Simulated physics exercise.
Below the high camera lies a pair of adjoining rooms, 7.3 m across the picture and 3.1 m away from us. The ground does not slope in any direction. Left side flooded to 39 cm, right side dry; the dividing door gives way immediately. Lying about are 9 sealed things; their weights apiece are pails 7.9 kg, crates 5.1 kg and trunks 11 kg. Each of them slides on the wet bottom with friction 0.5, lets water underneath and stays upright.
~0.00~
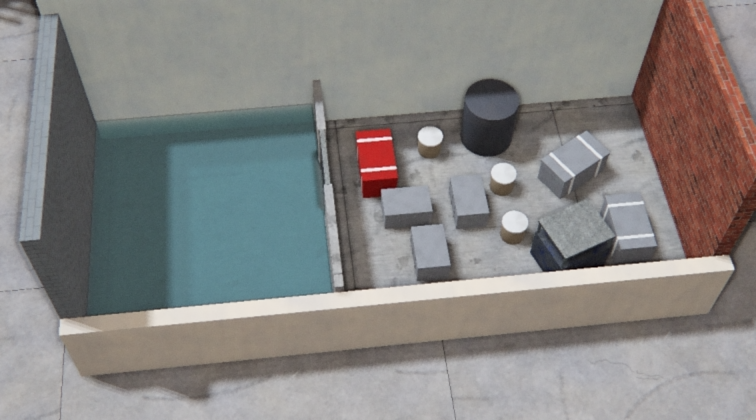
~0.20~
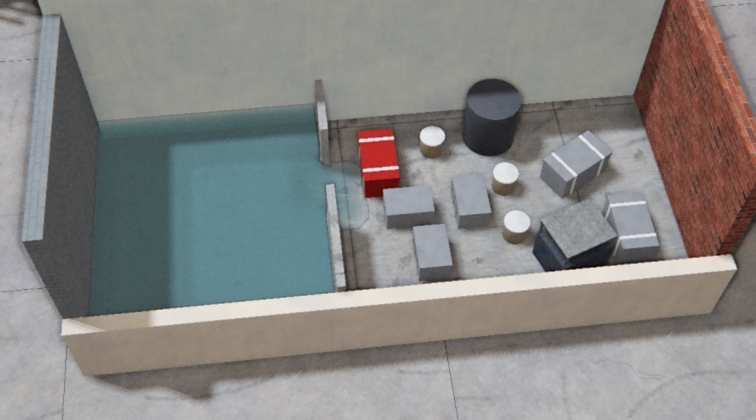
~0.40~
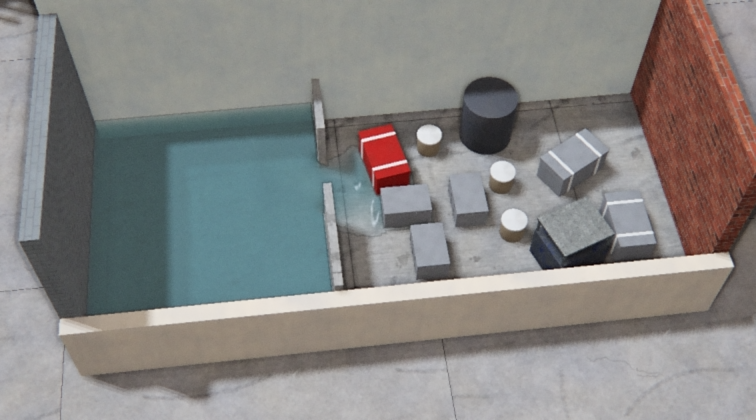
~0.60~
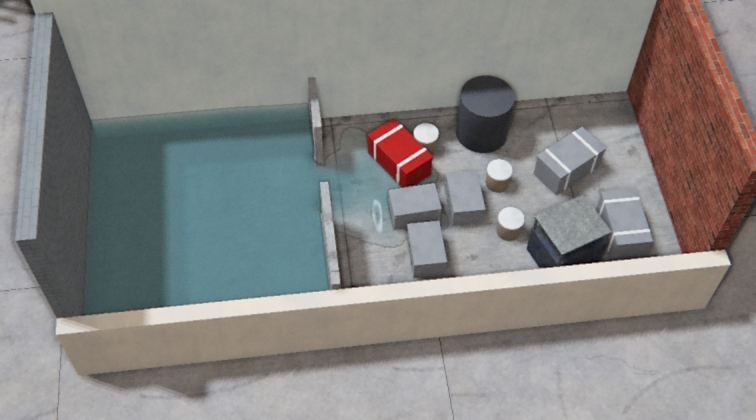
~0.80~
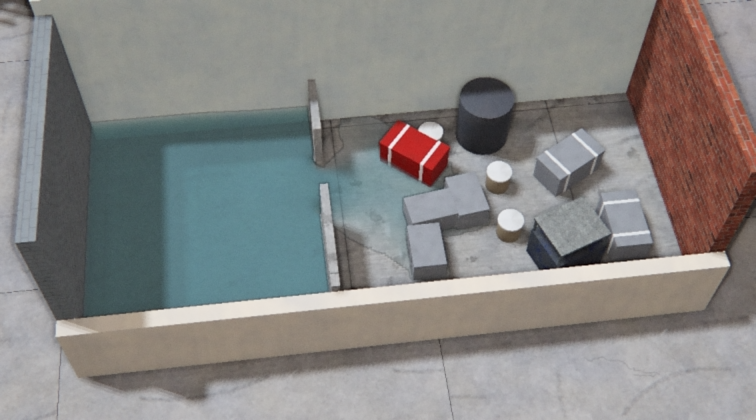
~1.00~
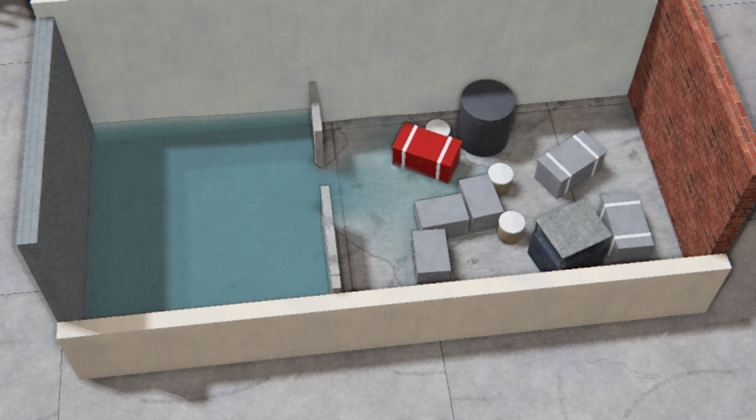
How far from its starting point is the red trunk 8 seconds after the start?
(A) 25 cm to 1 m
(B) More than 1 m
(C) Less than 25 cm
B.
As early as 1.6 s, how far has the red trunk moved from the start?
100 cm, give or take.
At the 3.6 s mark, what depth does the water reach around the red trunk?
Roughly 7 cm deep.
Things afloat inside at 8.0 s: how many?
By my count, 9.
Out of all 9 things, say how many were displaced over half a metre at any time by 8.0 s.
I make that 9.
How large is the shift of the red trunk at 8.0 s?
I'd estimate some 250 centimetres.
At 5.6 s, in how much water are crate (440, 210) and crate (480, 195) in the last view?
I'd estimate 9 cm for the first and 14 cm for the second.
After 1.6 s the red trunk is near (455, 140), 1.1 m from its start, afloat; 3 afloat.
After 3.6 s the red trunk is near (539, 152), 2.1 m from its start, afloat; 7 afloat.
After 5.6 s the red trunk is near (539, 98), 2.4 m from its start, afloat; 8 afloat.
After 8.0 s the red trunk is near (539, 91), 2.4 m from its start, afloat; 9 afloat.
